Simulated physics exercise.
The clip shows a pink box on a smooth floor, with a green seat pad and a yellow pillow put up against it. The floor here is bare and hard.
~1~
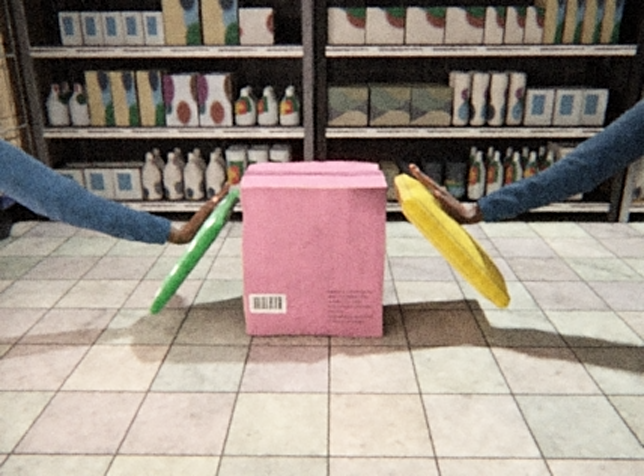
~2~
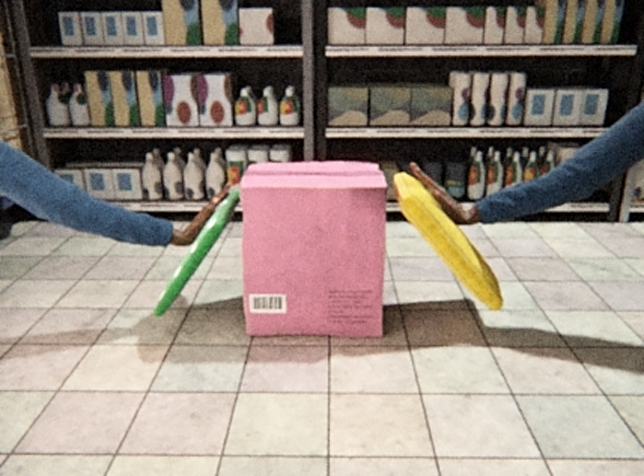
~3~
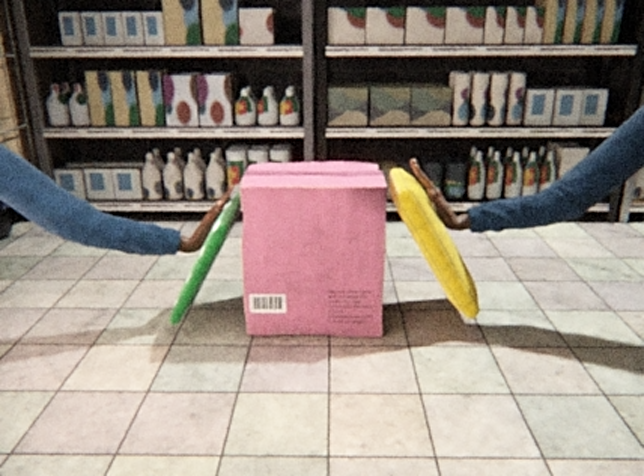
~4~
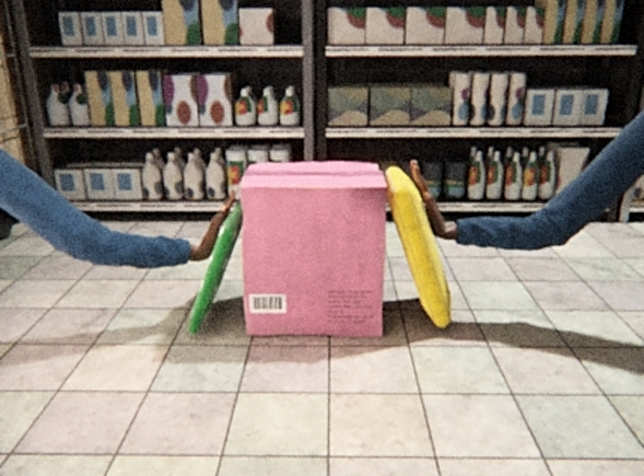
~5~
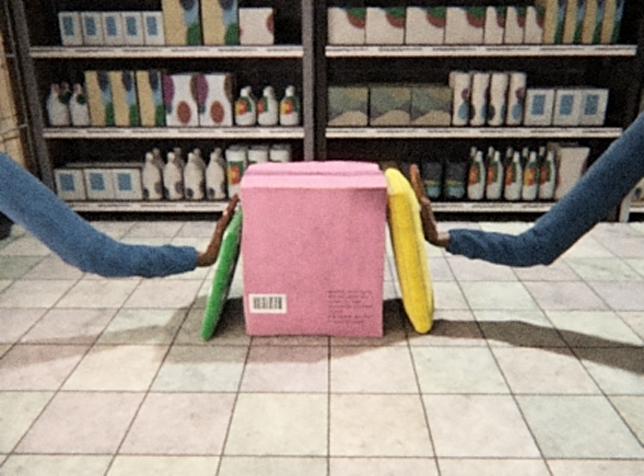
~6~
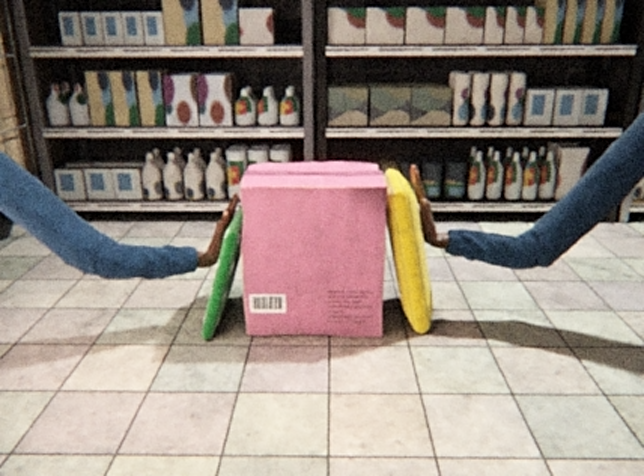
Two blue-sleeved arms reach in from the left and right of a shop aisle, seen from the front at a low, steady height, with stocked shelves behind a pale tiled floor. A pink box stands in the centre, a green pad leaning on its left and a yellow cushion on its right. The hands press both inward, their lower ends sliding toward the box until they lean more steeply.
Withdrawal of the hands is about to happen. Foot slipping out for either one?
Outcome - green seat pad: Holds; yellow pillow: Holds.
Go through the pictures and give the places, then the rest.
The first frame shows seat pad foot (154, 312), head (218, 227); pillow foot (504, 304), head (409, 203).
The second frame shows seat pad foot (158, 314); pillow foot (497, 307).
The third frame shows seat pad foot (174, 322); pillow foot (472, 315).
The fourth frame shows seat pad foot (193, 331); pillow foot (443, 324).
The fifth frame shows seat pad foot (205, 337); pillow foot (423, 330).
The sixth frame shows seat pad foot (207, 337), head (232, 236), almost upright; pillow foot (422, 330), head (399, 195), almost upright.
Then, 0.28 s past the final frame, seat pad still up near (230, 265); pillow still up near (406, 250).
When it is over, seat pad still up near (230, 265); pillow still up near (406, 251). The green seat pad holds its lean and the yellow pillow remains propped up.
